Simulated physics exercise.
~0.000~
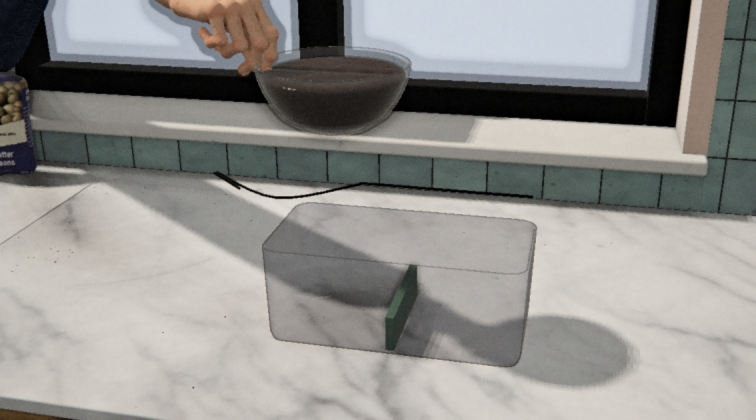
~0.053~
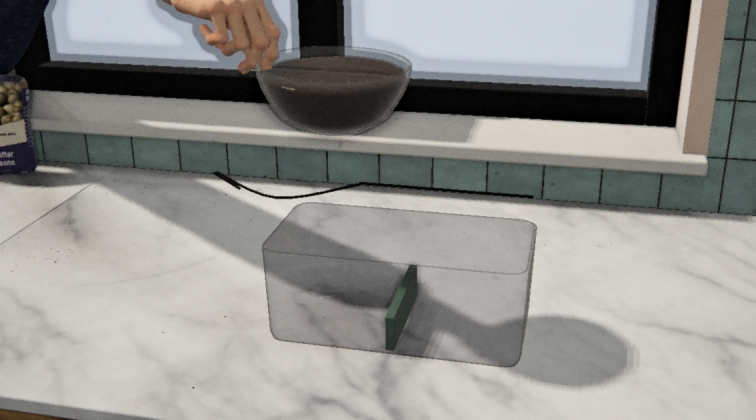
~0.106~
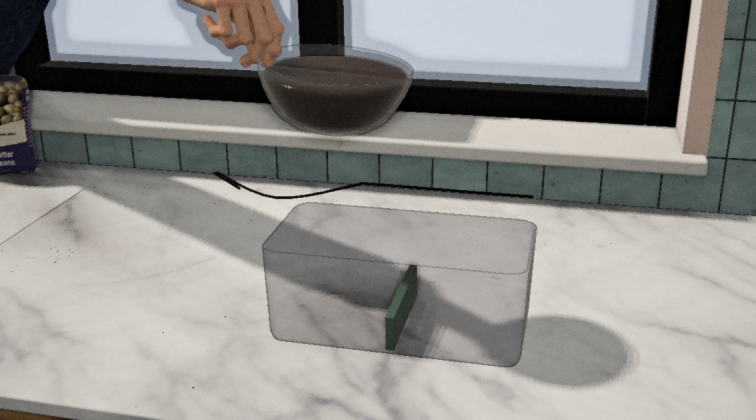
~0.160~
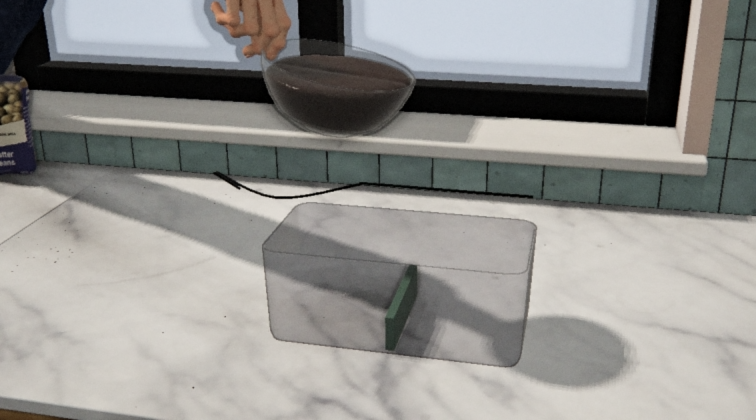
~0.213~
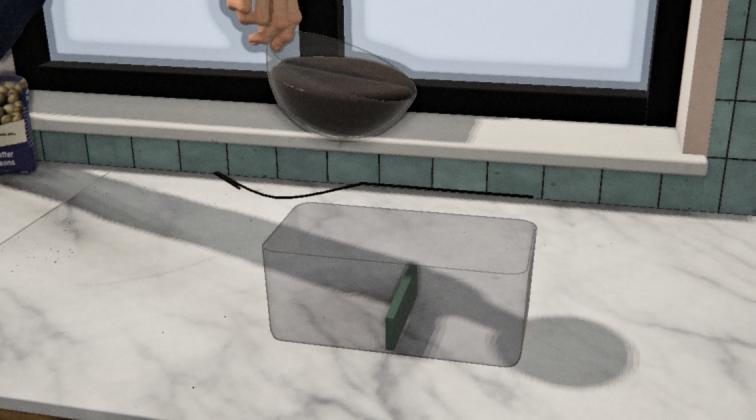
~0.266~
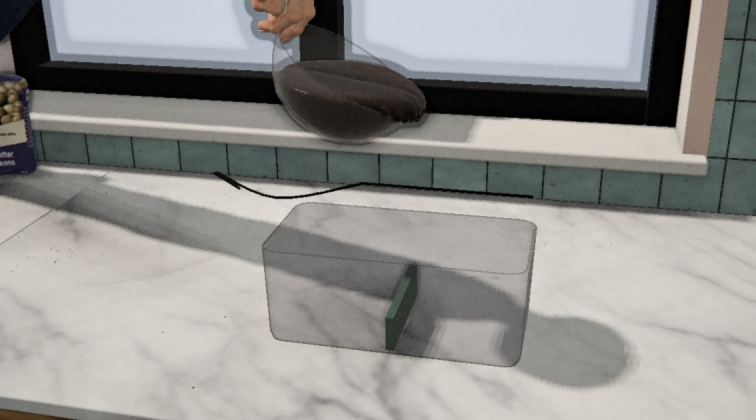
The clip shows a hand at a glass bowl of dark liquid on a windowsill, behind a clear basin with a green divider on a marble counter; the bowl gradually tilts to the right as the hand rises slightly.
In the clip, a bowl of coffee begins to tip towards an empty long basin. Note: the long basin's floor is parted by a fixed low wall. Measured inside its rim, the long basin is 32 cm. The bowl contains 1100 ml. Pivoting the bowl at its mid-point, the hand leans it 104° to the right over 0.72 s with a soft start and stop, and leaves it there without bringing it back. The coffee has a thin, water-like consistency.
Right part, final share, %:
68 %.
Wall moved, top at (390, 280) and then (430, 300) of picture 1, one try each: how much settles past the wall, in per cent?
Try 1: 85 %; try 2: 50 %.
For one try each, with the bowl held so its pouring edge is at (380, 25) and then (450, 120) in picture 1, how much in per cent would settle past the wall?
65 per cent first, 75 per cent second.
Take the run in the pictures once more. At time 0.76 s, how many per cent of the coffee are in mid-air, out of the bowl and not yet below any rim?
Some 22 % is up in the air.
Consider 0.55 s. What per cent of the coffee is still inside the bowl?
Portion remaining: Approx. 10 per cent.
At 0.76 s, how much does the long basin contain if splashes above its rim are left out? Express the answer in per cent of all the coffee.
Around 76 parts in a hundred.
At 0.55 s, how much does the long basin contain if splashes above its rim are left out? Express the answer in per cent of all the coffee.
Roughly 44 per cent.
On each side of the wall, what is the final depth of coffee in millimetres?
The left ends up at roughly 12 mm, with the right at roughly 32 mm.
Then, 0.55 s in, the tilt is 91° and 10 per cent is still to pour, 0 is left of the wall and 43 right of it.
Then, 0.76 s in, the tilt is 104° and 0 per cent is still to pour, 12 is left of the wall and 64 right of it.
Then, 0.98 s in, the tilt is 104° and 0 per cent is still to pour, 16 is left of the wall and 79 right of it.
Then, 1.22 s in, the tilt is 104° and 0 per cent is still to pour, 26 is left of the wall and 68 right of it.
Finally, 26 per cent lies left of the wall, 68 right of it and 6 outside.
